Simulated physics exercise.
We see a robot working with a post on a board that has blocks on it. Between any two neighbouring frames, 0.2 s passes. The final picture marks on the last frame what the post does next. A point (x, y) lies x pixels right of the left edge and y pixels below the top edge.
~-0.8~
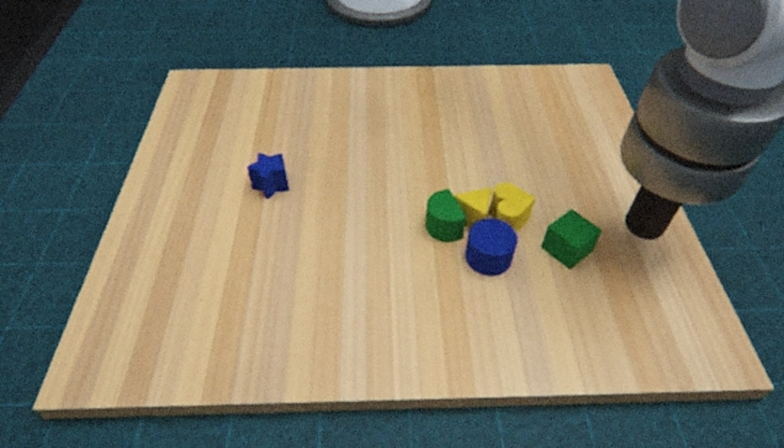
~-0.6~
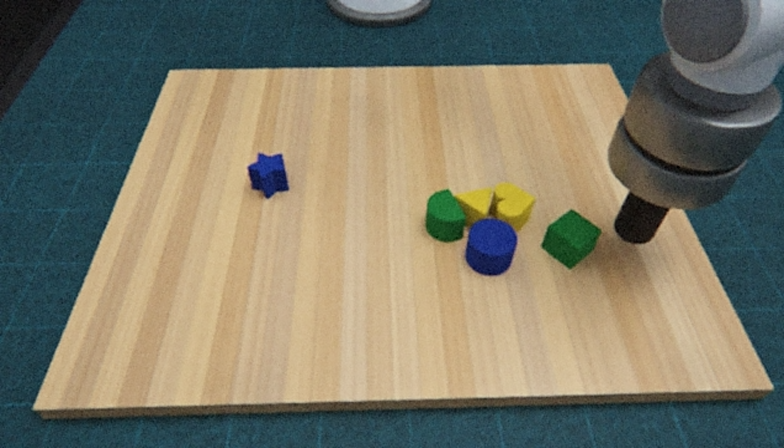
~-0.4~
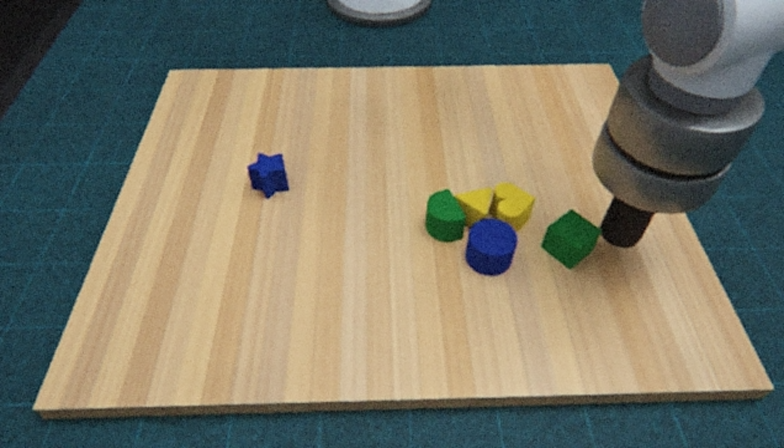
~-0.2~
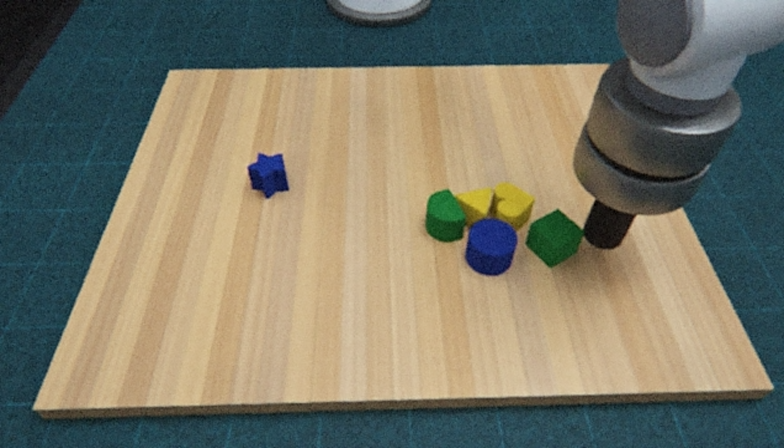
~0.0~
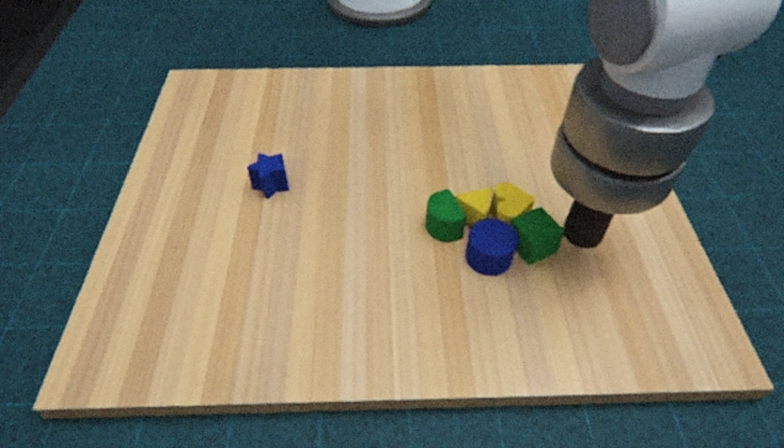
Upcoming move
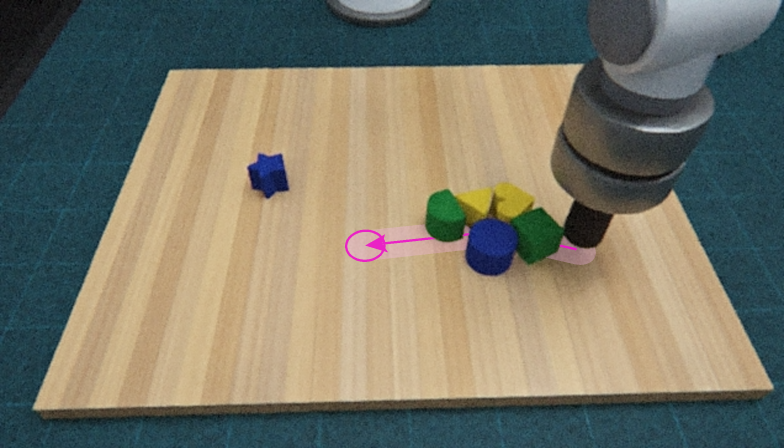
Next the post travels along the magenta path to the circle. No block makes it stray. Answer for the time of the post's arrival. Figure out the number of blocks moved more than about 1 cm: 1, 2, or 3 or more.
That's three or more.
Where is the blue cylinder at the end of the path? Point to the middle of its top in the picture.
Most likely (381, 293).
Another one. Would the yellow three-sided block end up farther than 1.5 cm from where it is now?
The answer is yes.
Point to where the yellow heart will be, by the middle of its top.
I think it will end close to (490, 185).
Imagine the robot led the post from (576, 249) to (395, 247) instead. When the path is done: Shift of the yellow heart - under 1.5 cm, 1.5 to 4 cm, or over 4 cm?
The block shifts less than 1.5 cm.
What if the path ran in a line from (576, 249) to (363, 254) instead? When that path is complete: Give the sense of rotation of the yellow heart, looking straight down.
From the top: Clockwise.
Drawn move, from (576, 249) through (505, 235) and (435, 238) to (365, 245).
What follows on the original path. One third of the way, post (508, 220); green D-shaped block (442, 205), turned 15° anticlockwise; yellow three-sided block (463, 188); blue cylinder (443, 247); yellow heart (496, 188), turned 35° clockwise; green square piece (476, 226).
Two thirds of the way, post (436, 223); green D-shaped block (411, 199), turned 45° clockwise; yellow three-sided block (456, 184); blue cylinder (396, 275); yellow heart (491, 186), turned 50° clockwise; green square piece (414, 242), turned 35° anticlockwise.
At the end, post (365, 231); green D-shaped block (391, 196), turned 110° clockwise; yellow three-sided block (456, 184); blue cylinder (381, 293); yellow heart (491, 186), turned 50° clockwise; green square piece (375, 255), turned 70° anticlockwise.
